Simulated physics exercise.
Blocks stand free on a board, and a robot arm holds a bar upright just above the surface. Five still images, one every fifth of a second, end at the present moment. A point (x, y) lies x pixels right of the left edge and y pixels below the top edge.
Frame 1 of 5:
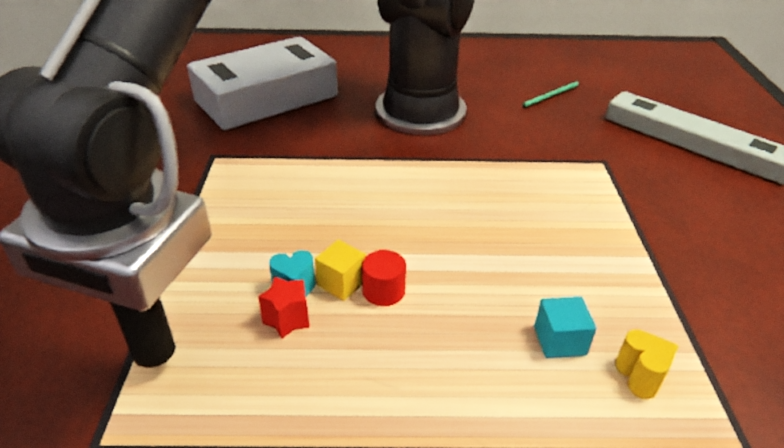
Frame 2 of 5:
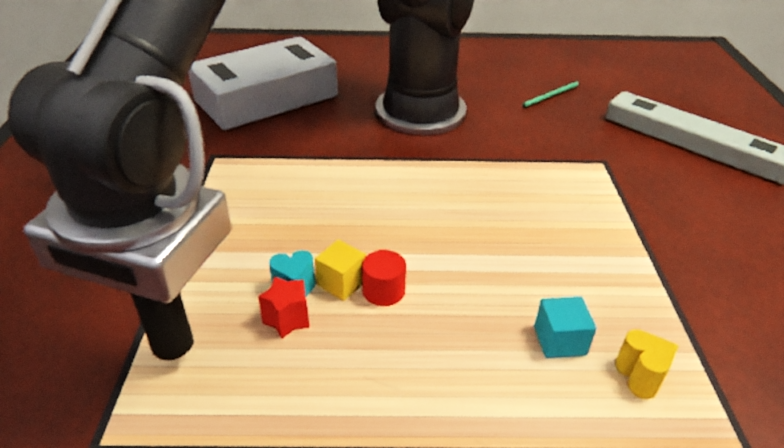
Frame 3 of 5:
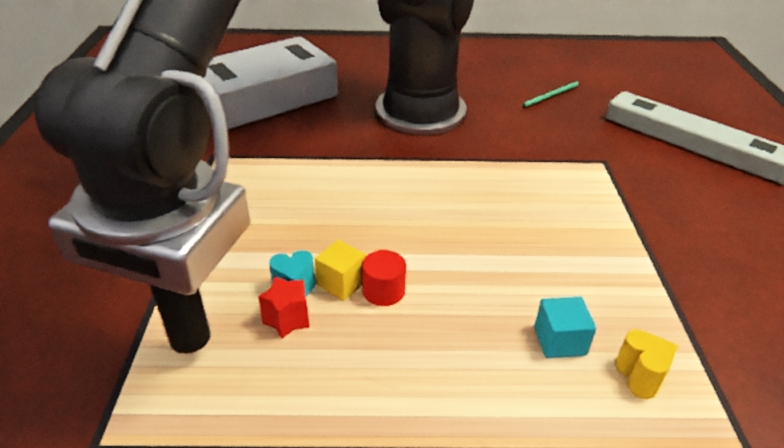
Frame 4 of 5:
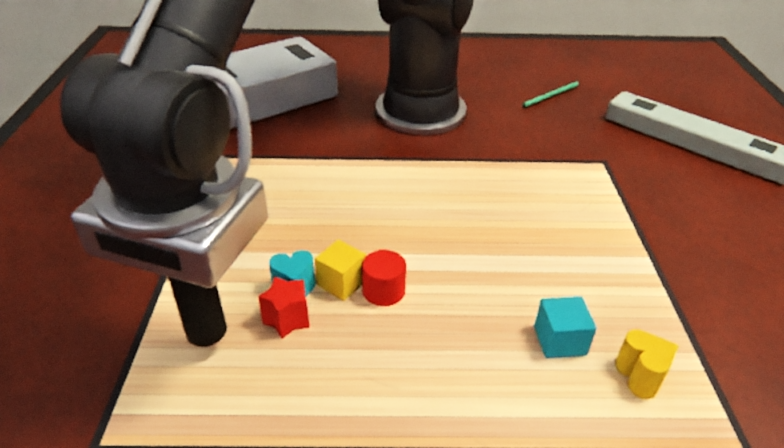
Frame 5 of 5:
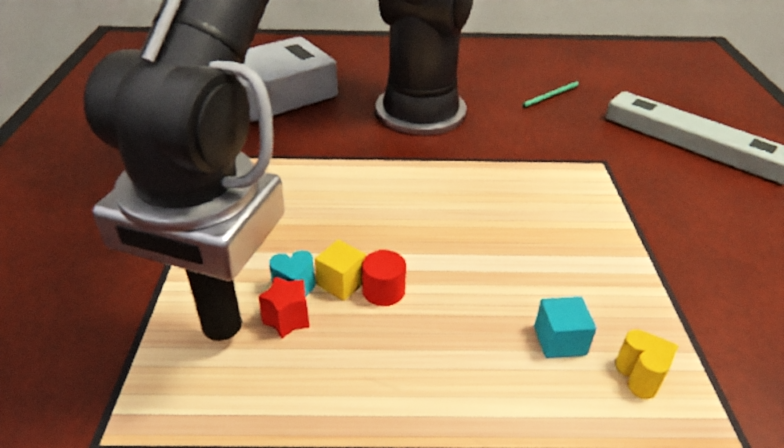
The robot arm moved its upright black bar slowly to the right and slightly away across the wooden board, drawing close to the red star, while all the colourful blocks stayed still.
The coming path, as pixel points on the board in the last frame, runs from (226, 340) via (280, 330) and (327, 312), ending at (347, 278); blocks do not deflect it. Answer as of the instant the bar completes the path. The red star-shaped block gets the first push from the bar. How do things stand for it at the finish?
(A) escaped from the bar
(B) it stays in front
My pick is B.
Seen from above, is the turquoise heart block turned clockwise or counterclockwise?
Its spin: Anticlockwise.
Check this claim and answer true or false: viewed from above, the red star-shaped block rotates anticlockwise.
That statement is accurate.
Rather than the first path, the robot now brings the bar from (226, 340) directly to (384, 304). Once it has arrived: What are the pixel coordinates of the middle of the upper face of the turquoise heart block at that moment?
The top centre is at (302, 251).
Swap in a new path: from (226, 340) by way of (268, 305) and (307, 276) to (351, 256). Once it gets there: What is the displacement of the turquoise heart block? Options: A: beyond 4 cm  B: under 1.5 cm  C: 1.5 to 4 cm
Correct choice: A.
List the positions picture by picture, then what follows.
The first frame shows bar's lower end (155, 352); red star-shaped block (284, 292); turquoise heart block (291, 262); yellow square (341, 255); red cylinder (384, 264).
The second frame shows bar (173, 345); blocks still.
The third frame shows bar (190, 338); blocks still.
The fourth frame shows bar (207, 332); blocks still.
The fifth frame shows bar (222, 326); red star-shaped block (284, 292); turquoise heart block (291, 262); yellow square (341, 255); red cylinder (384, 264).
What follows on the original path. One third of the way, bar (280, 316); red star-shaped block (307, 282); turquoise heart block (299, 256), turned 20° anticlockwise.
Two thirds of the way, bar (326, 298); red star-shaped block (334, 260), turned 30° anticlockwise; turquoise heart block (305, 243), turned 65° anticlockwise; yellow square (357, 238), turned 15° clockwise.
At the end, bar (346, 264); red star-shaped block (353, 230), turned 30° anticlockwise; turquoise heart block (307, 237), turned 100° anticlockwise; yellow square (374, 211), turned 15° clockwise; red cylinder still.
